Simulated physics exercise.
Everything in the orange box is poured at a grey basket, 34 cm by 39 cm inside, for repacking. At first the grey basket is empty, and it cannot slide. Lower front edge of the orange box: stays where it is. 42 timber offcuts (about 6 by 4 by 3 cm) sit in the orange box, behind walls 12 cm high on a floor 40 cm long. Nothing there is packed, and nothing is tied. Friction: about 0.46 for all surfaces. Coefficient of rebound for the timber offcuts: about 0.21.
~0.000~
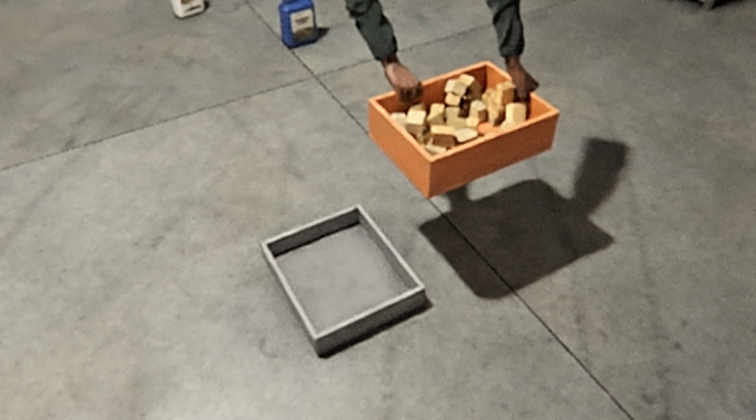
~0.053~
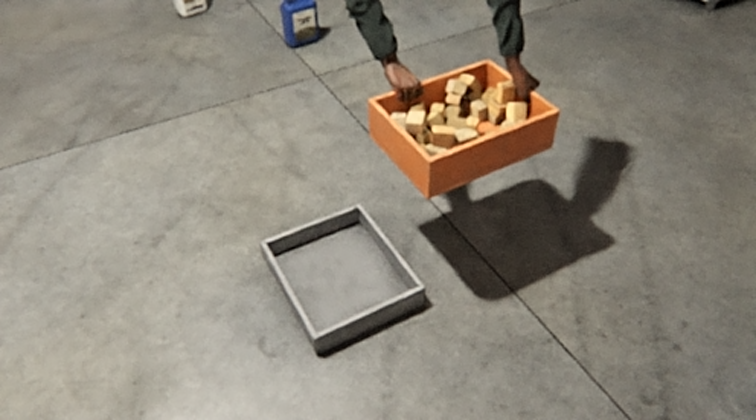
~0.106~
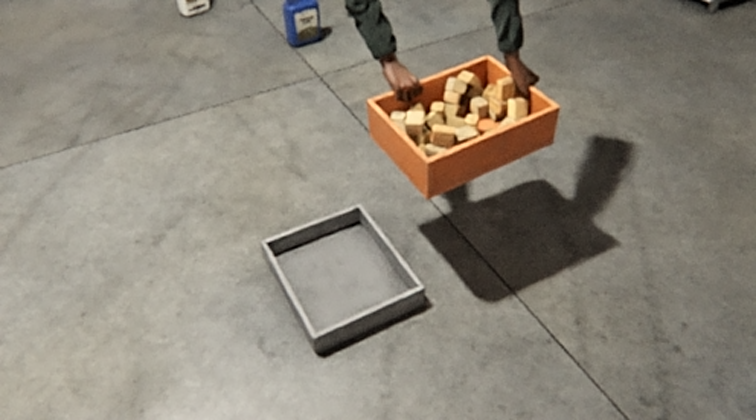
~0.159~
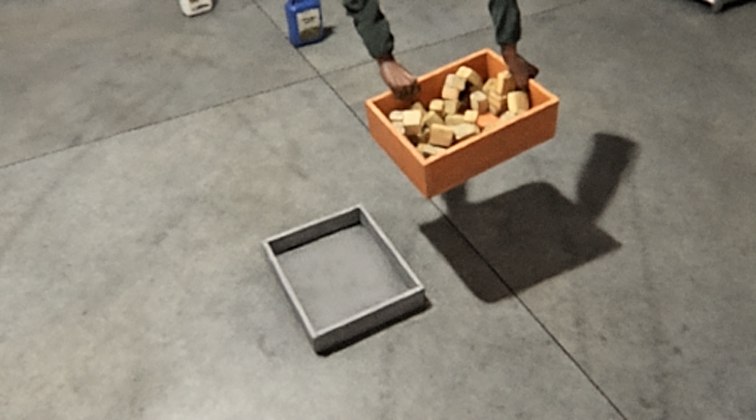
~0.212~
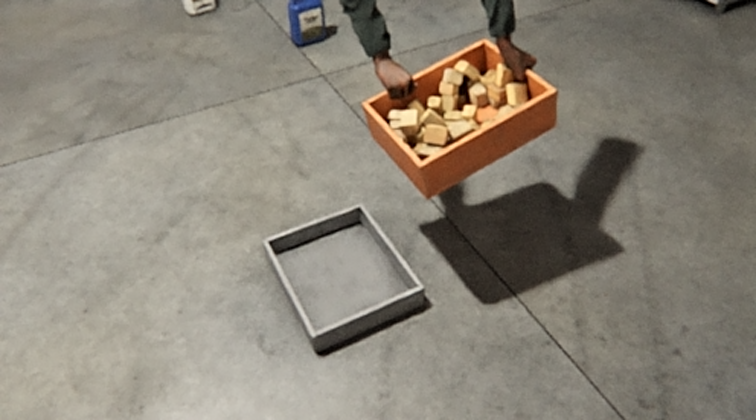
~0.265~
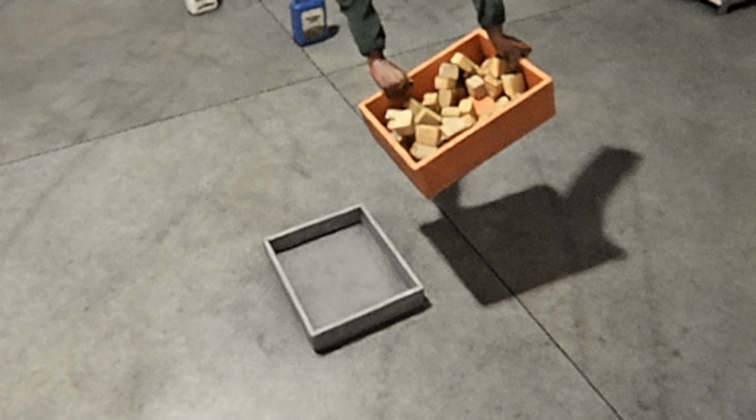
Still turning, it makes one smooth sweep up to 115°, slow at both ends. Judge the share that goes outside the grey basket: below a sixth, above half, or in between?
Missing the grey basket and ending outside it: A sixth through one half of them.
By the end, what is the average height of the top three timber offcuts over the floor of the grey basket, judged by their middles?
7 cm, more or less.
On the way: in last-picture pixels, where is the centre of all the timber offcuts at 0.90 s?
Roughly at pixel (358, 173).
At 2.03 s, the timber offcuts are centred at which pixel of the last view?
Around (315, 281).
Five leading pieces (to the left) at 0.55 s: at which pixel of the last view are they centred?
Near (383, 148) in pixels.
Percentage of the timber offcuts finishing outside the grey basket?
Estimate: About 25 in a hundred.
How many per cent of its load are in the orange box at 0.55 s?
Share still inside is roughly 100 %.
After 0.55 s, tilt 63°; 42 still in the orange box.
After 0.90 s, tilt 110°; 26 still in the orange box, 2 outside the grey basket and 14 in the air.
After 1.40 s, tilt 115°; 5 still in the orange box, 23 in the grey basket, 11 outside the grey basket and 3 in the air.
When it is over (at 2.03 s), 31 in the grey basket and 11 outside the grey basket. Asked share, 11 of 42, 26 per cent.
